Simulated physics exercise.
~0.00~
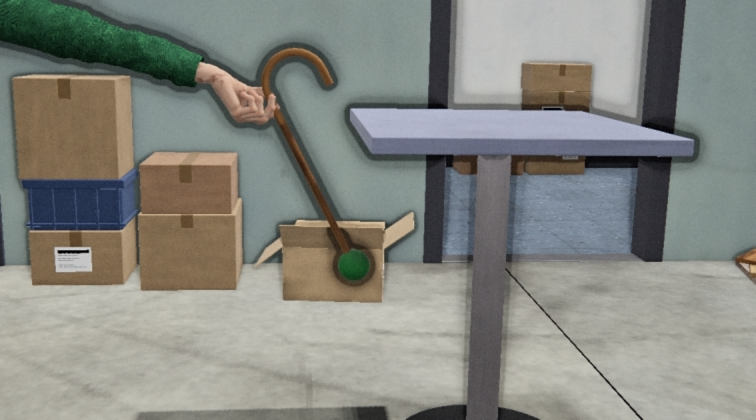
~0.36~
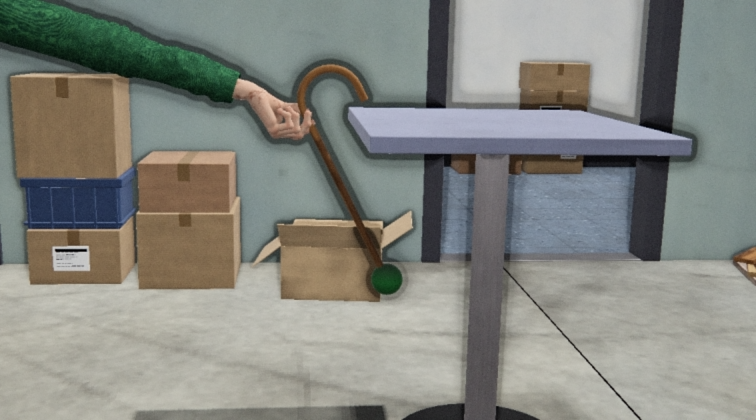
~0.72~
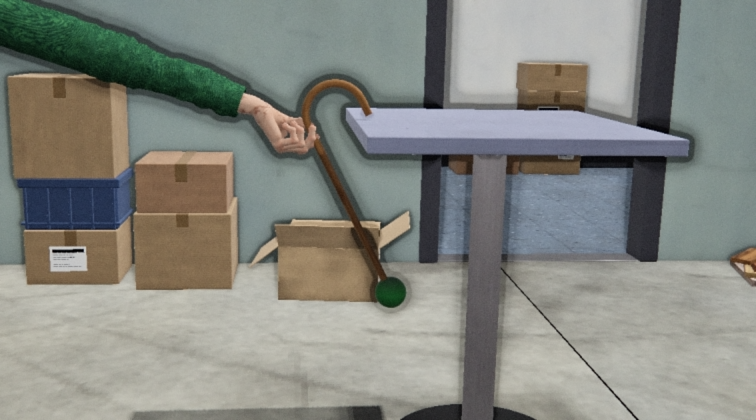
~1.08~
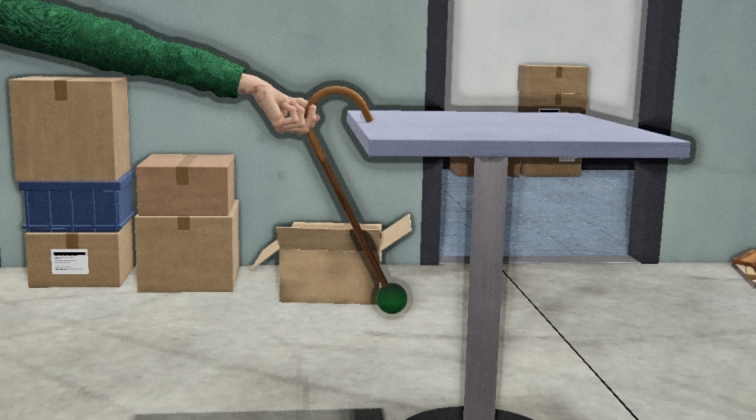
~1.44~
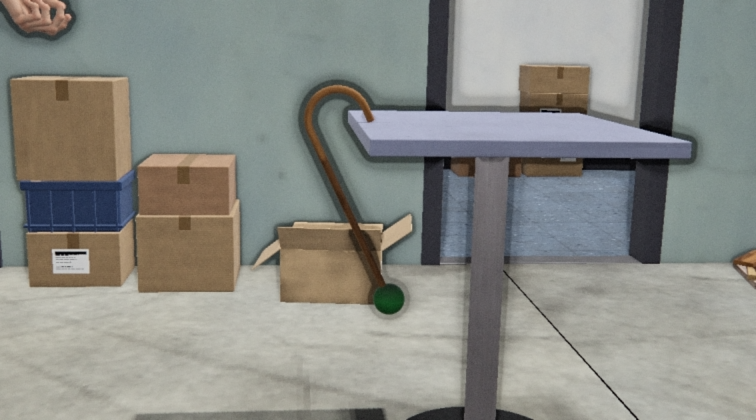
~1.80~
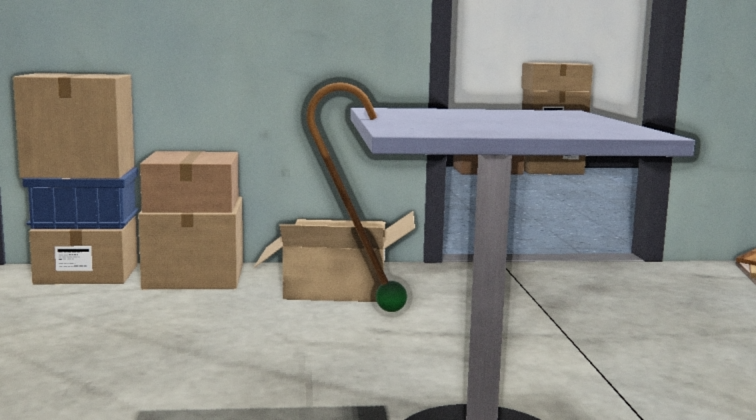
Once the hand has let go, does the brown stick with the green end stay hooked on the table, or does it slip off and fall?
It stays hooked on the table's left end, hanging at a tilt after the hand has gone.
